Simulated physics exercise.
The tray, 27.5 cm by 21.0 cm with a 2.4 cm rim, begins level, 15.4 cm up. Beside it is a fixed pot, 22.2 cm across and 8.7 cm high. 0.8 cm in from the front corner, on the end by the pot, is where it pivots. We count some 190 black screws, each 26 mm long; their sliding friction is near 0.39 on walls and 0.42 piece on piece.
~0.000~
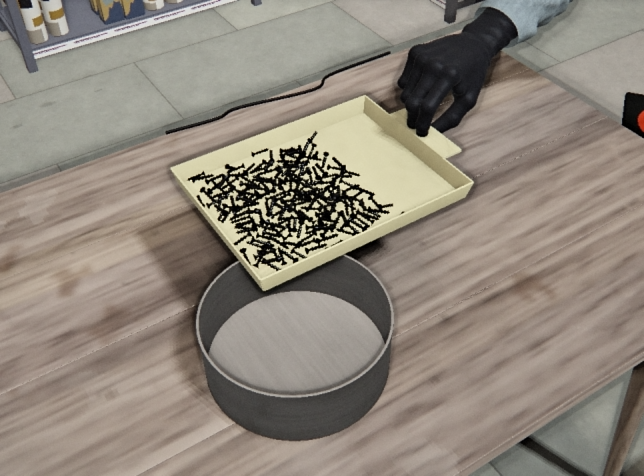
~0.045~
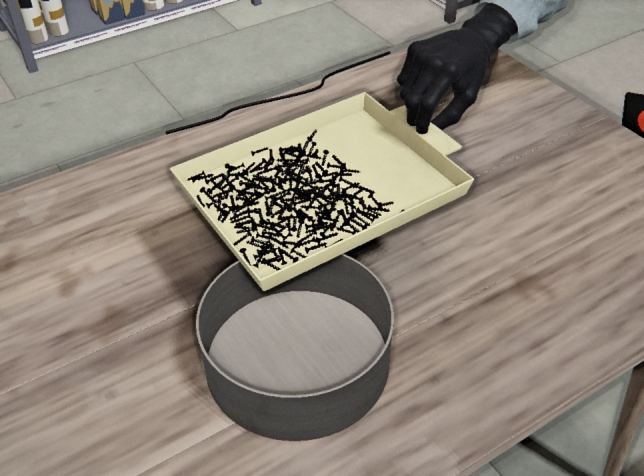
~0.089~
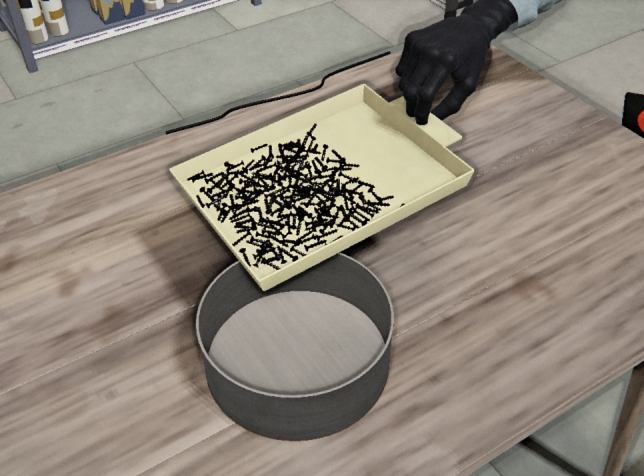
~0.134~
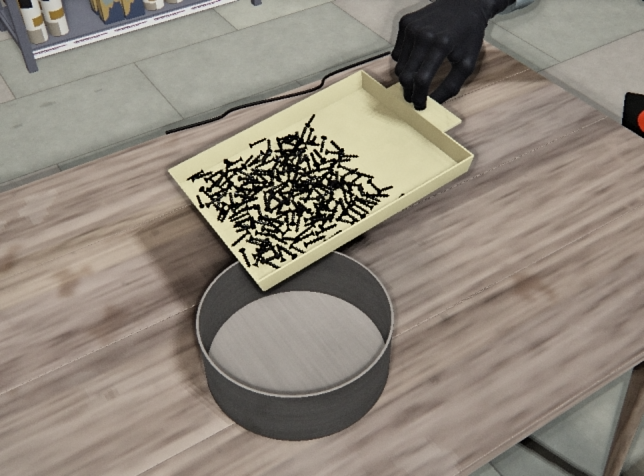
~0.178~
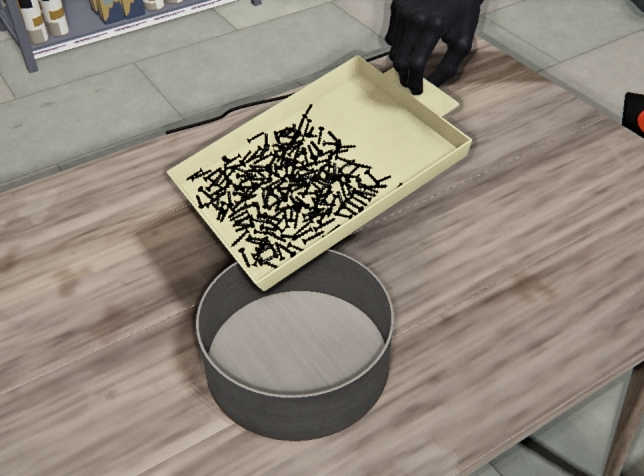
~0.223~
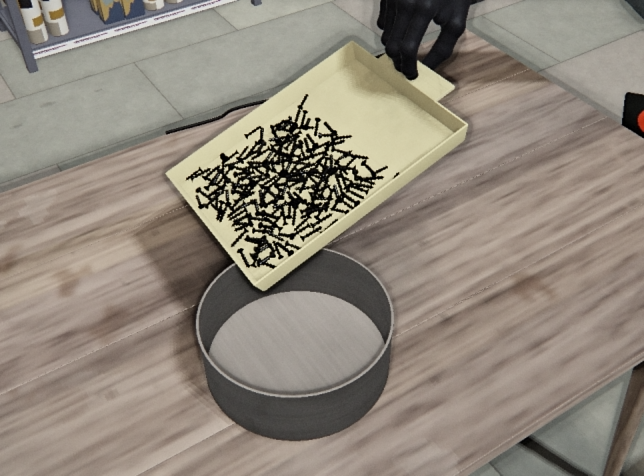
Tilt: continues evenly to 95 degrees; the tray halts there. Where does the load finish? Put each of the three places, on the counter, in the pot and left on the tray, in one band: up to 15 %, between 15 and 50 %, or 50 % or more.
Counter: 50 % or more; pot: Between 15 and 50 %; tray: Up to 15 %.
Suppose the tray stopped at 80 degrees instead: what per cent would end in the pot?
I'd put it at close to 25 per cent.
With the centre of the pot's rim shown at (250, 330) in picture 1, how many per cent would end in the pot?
With the pot there, close to 55 per cent.
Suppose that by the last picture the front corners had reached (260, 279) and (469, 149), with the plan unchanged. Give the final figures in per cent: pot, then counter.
In the pot: 55 per cent; on the counter: 45 per cent.
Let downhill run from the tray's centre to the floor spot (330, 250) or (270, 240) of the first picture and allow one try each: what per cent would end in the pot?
First try: About 90 percent; second try: About 50 percent.
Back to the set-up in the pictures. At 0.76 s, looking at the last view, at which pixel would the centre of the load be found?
Look near (207, 236) in the last picture.
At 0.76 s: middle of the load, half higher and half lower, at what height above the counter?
Height: Around 16 cm.
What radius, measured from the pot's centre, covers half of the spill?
Distance: Around 18 cm.
After 0.54 s, tilt 56 degrees; the tray holds 100 %, the pot 0 %.
Then, at 0.76 s, tilt 82 degrees; the tray holds 80 %, the pot 0 %.
Then, at 1.09 s, tilt 95 degrees; the tray holds 5 %, the pot 25 %.
In the end, at 2.2 s, counter 70 %, pot 30 %, tray 0 %.
